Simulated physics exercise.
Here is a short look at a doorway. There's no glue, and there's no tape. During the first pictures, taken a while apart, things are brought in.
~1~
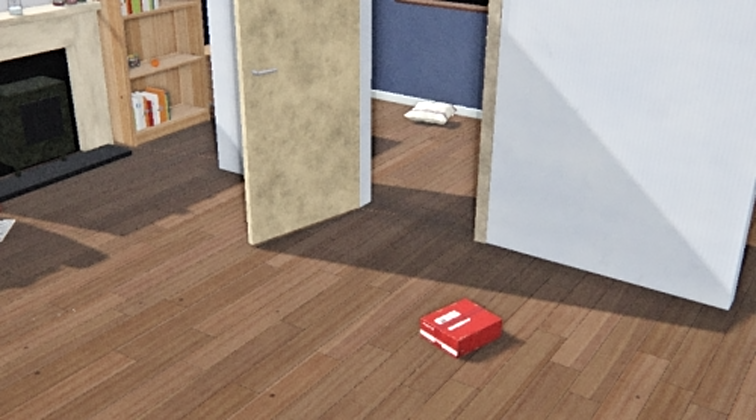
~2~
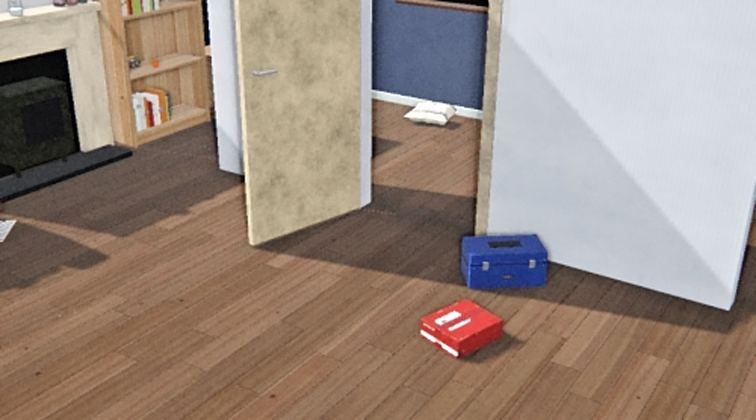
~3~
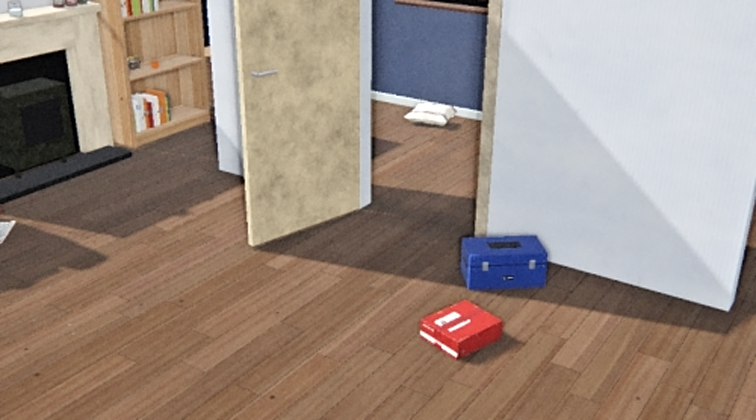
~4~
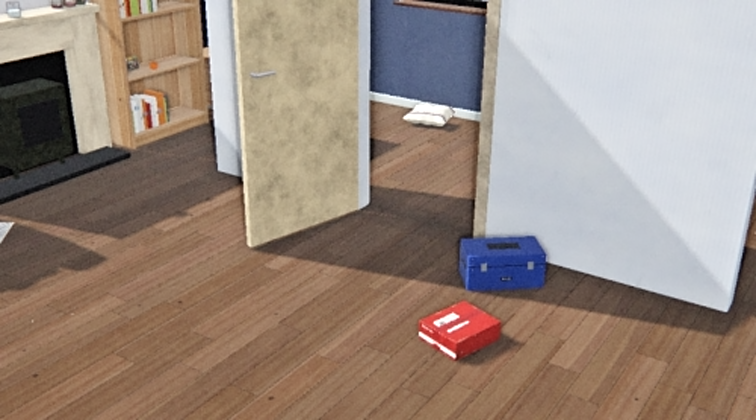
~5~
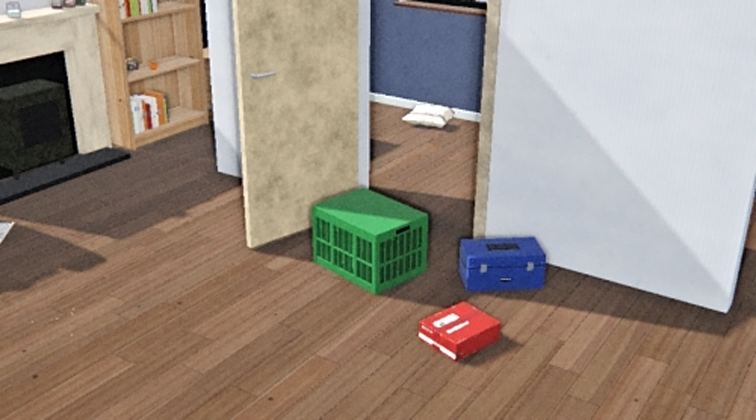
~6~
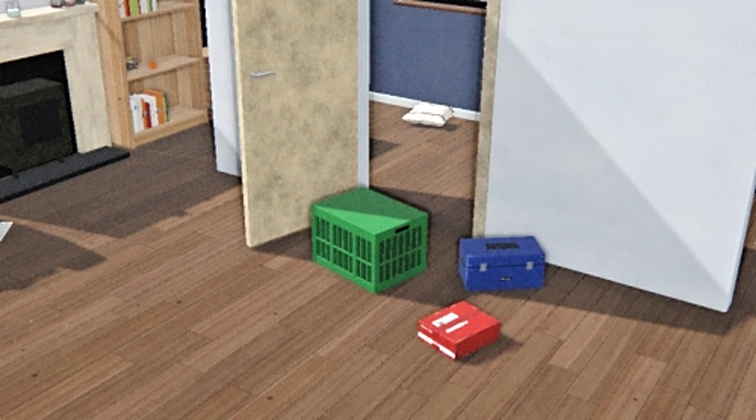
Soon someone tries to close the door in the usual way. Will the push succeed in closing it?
No: It never touches the doorframe.
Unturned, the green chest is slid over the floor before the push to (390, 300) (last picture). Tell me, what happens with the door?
Next, the door completes its arc.
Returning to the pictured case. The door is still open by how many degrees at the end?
Open angle: About 75°.
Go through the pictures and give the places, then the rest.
Door wide open and still; red parcel (461, 328), in the first picture.
Door wide open and still; red parcel (462, 328); blue toolbox (503, 261), in the second picture.
Door wide open and still; red parcel (461, 329); blue toolbox (503, 262), in the third picture.
Door wide open and still; red parcel (460, 330); blue toolbox (502, 263), in the fourth picture.
Door wide open and still; red parcel (460, 331); blue toolbox (501, 264), in the fifth picture.
Door wide open and still; green chest (369, 238); red parcel (459, 330), in the sixth picture.
Then, 0.60 s past the last view, open by 94°.
Then, 0.90 s past the last view, open by 83°.
Finally, open by 76°; all 3 still in place. Final places as the last picture's camera would see them, green chest near (370, 238).
